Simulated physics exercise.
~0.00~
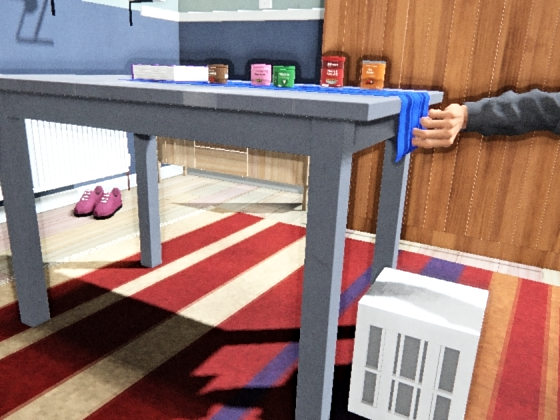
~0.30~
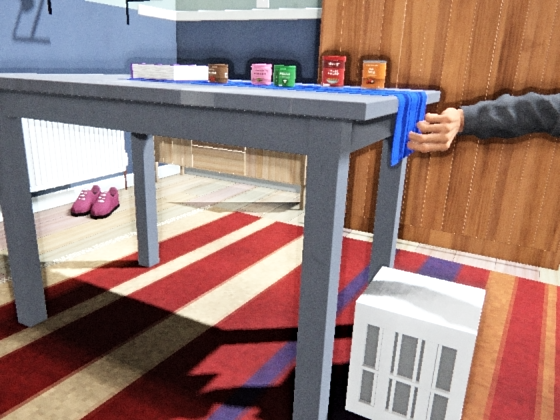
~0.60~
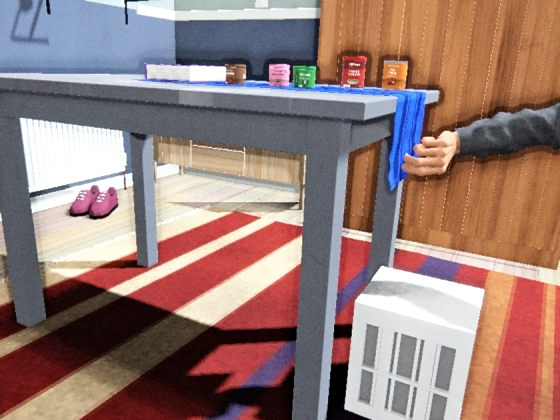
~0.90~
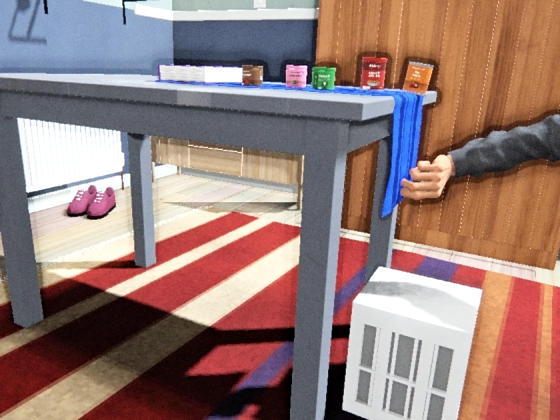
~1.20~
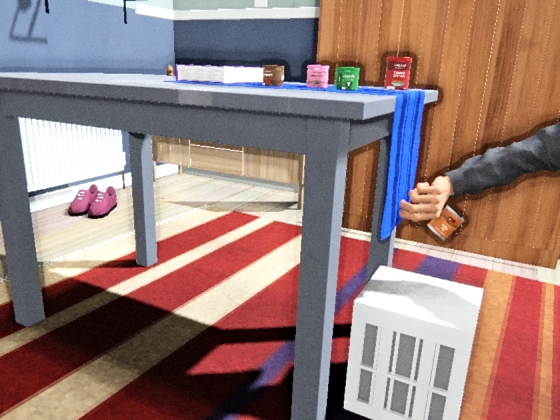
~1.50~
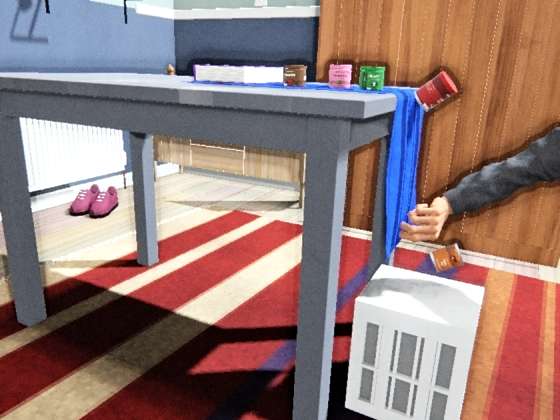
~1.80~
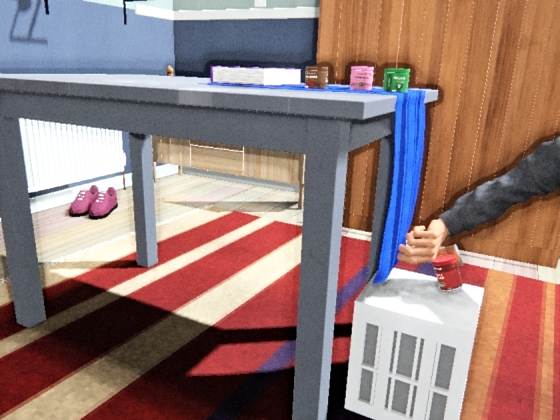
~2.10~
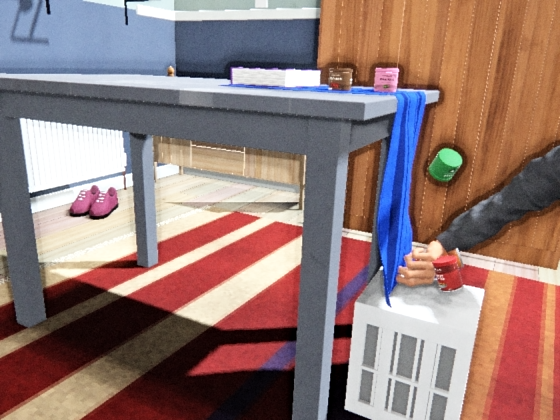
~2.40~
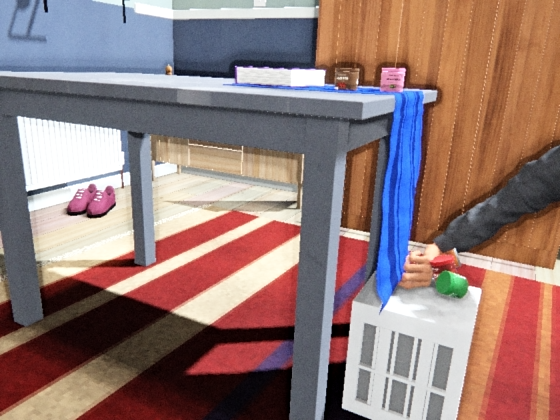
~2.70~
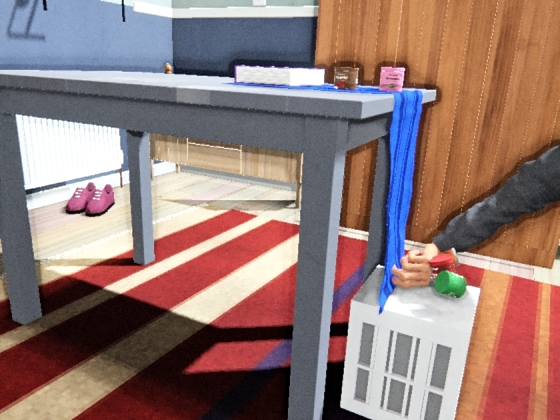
A blue cloth was pulled down over the right end of a gray table by a hand, carrying the small containers along until the orange, red and green ones dropped off onto the white crate, leaving the pink and brown ones on top.
